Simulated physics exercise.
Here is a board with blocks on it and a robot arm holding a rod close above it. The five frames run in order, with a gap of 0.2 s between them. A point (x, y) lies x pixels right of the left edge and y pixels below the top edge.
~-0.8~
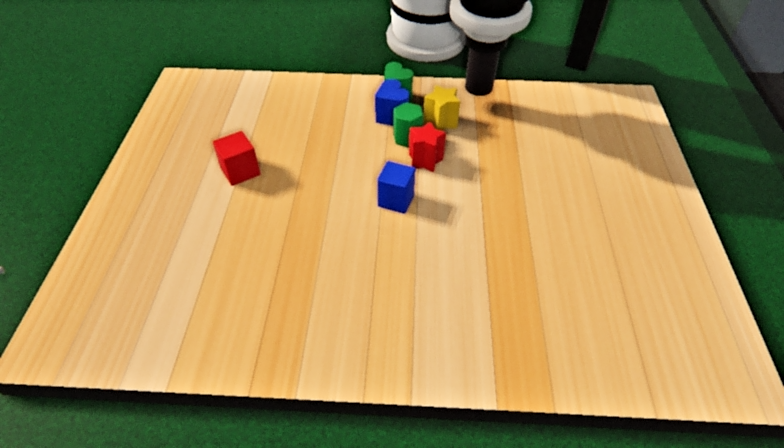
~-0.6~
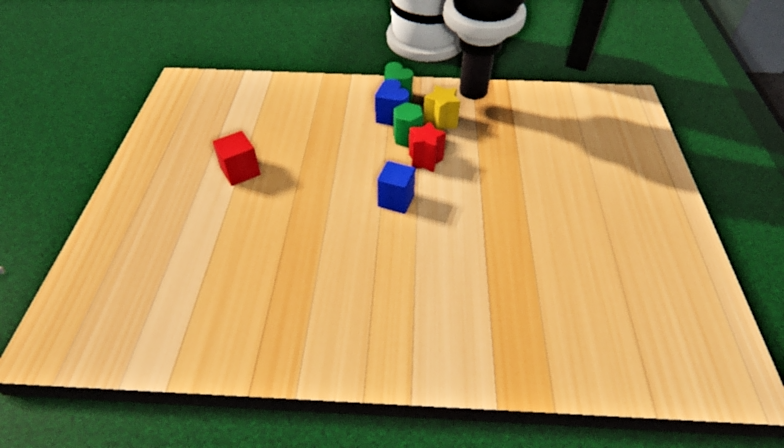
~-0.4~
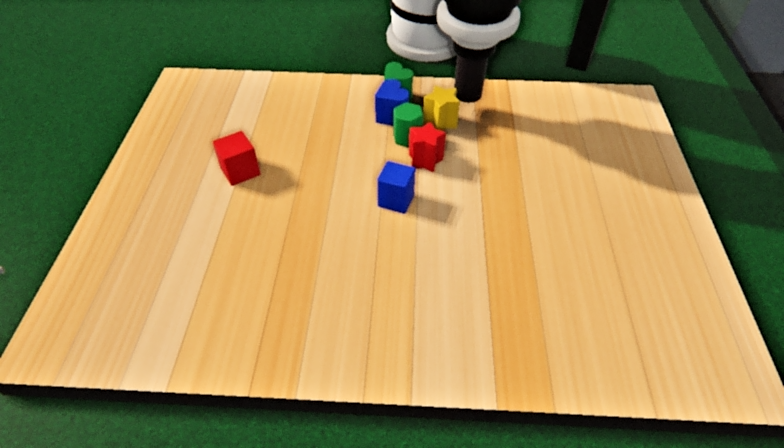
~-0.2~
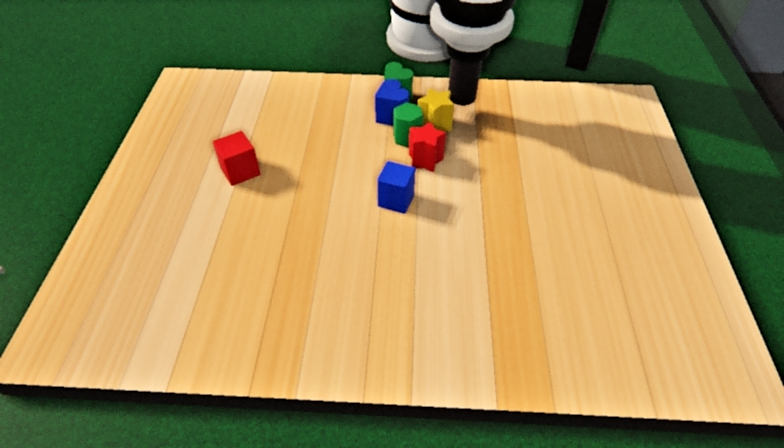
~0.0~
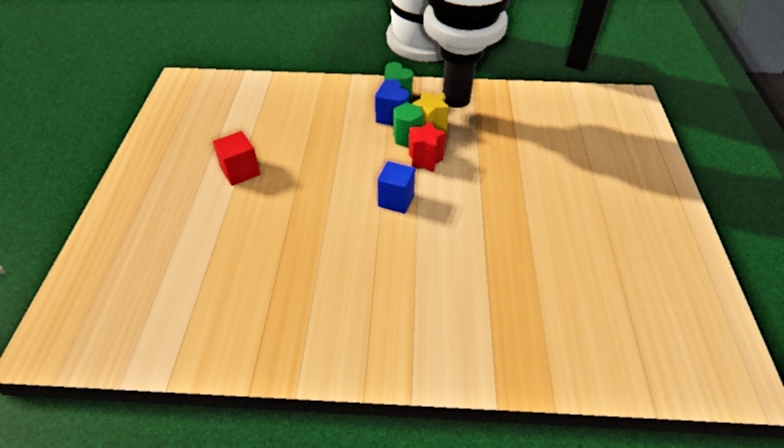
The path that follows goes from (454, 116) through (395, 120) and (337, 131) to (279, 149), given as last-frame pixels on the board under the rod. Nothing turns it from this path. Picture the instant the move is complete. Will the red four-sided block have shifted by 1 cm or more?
I'd say no.
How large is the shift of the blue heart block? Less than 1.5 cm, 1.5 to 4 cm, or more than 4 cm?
It ends over 4 cm away.
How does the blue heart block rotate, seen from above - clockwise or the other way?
Clockwise.
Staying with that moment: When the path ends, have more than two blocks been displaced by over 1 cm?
I believe so.
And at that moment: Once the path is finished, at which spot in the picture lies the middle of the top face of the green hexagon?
It comes to (395, 128).
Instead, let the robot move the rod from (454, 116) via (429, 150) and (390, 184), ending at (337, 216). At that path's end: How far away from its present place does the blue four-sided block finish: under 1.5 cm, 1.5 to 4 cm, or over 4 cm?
It moves more than 4 cm.
On the path given first. One third of the way, rod (396, 104); blue heart block (369, 90), turned 40° clockwise; green hexagon (395, 128), turned 55° anticlockwise; yellow star-shaped block (389, 110), turned 65° anticlockwise.
Two thirds of the way, rod (335, 115); blue heart block (321, 90), turned 85° clockwise; green hexagon (395, 128), turned 60° anticlockwise; yellow star-shaped block (370, 115), turned 115° anticlockwise.
At the end, rod (275, 132); red four-sided block unmoved; blue heart block (317, 90), turned 100° clockwise; green hexagon (395, 128), turned 60° anticlockwise; yellow star-shaped block (370, 115), turned 115° anticlockwise.
